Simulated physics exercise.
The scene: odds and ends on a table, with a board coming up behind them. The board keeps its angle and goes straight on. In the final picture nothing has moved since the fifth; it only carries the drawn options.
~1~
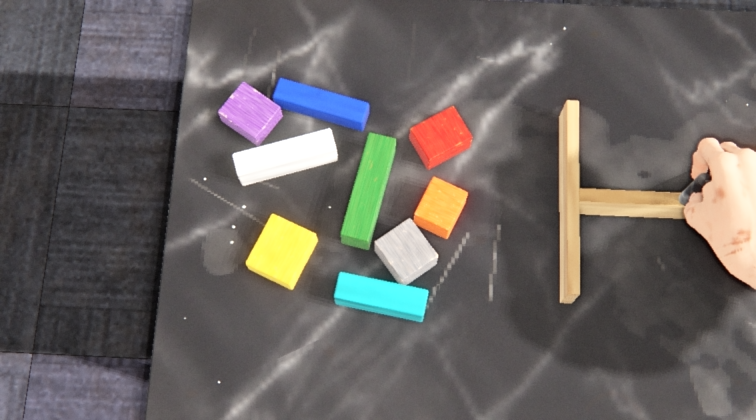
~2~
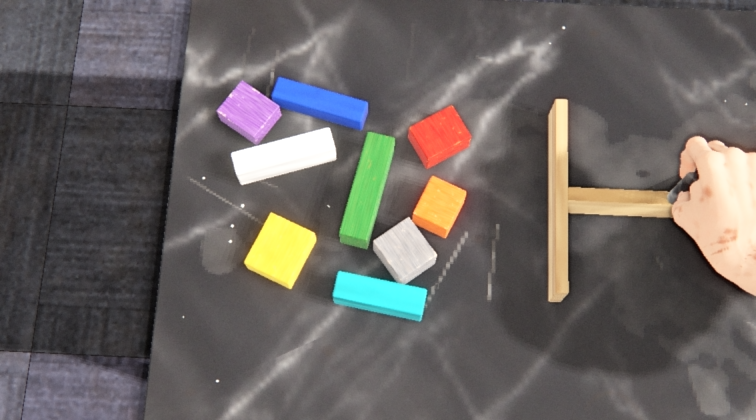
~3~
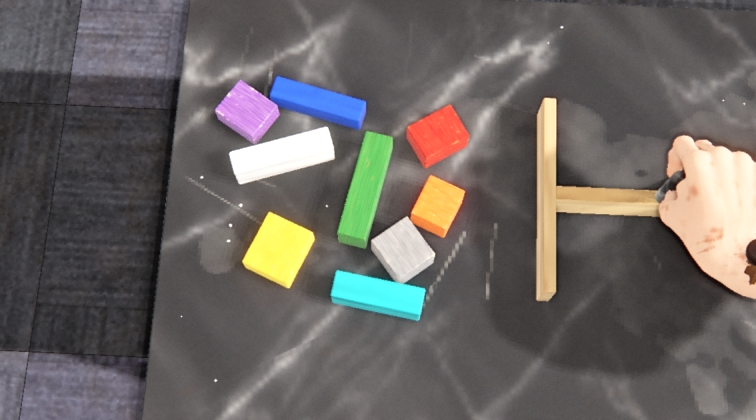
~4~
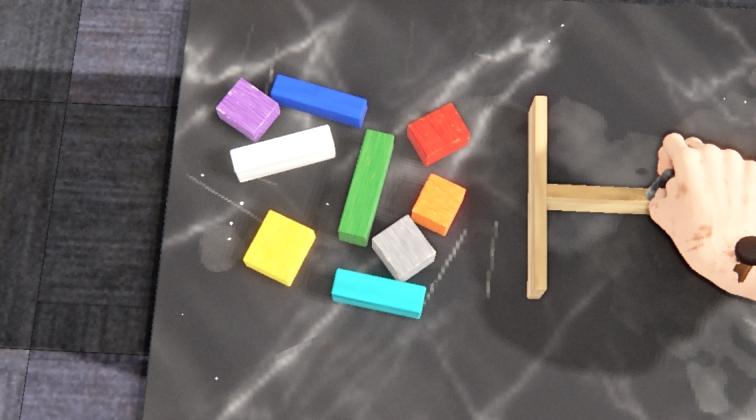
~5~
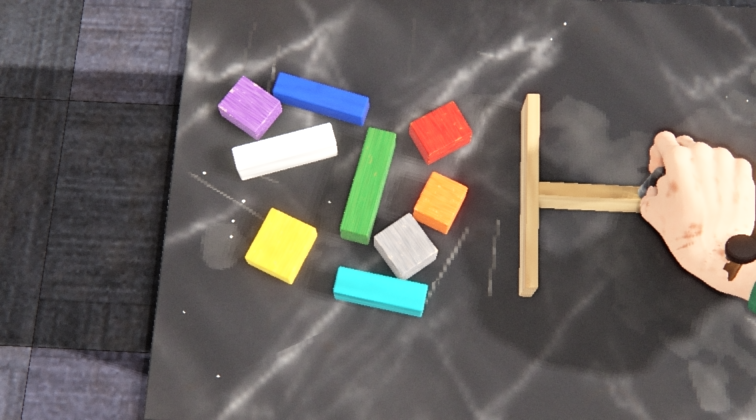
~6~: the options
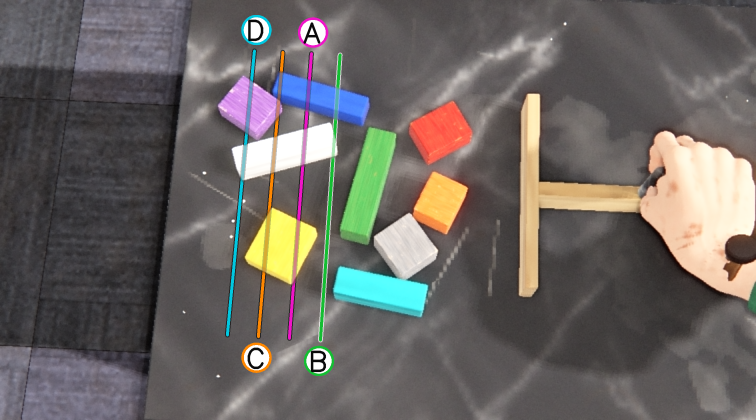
To begin with, nine coloured blocks and sticks lie scattered on a dark marbled surface, while a hand at the right grips a T-shaped wooden tool. The hand slides the tool a short way left, narrowing the gap to the pieces, which stay in place, untouched.
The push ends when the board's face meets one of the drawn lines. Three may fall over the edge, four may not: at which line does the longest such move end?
As far as mark D.
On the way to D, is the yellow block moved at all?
Yes.
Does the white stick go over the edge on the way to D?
Yes.
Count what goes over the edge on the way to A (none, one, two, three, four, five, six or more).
The count is none.
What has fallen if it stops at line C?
The white stick goes over.
On the copy, A at (301, 190); B at (331, 191); C at (271, 189); D at (241, 187).
On D. First, board (428, 183); red block (393, 125); grey block (386, 252).
Then, board (322, 178); white stick (201, 165); purple block (228, 100).
Finally, board (241, 174); white stick over the edge; purple block (179, 87); one fallen.
By contrast, A is within the limit but short; B is within the limit but short; C is within the limit but short.
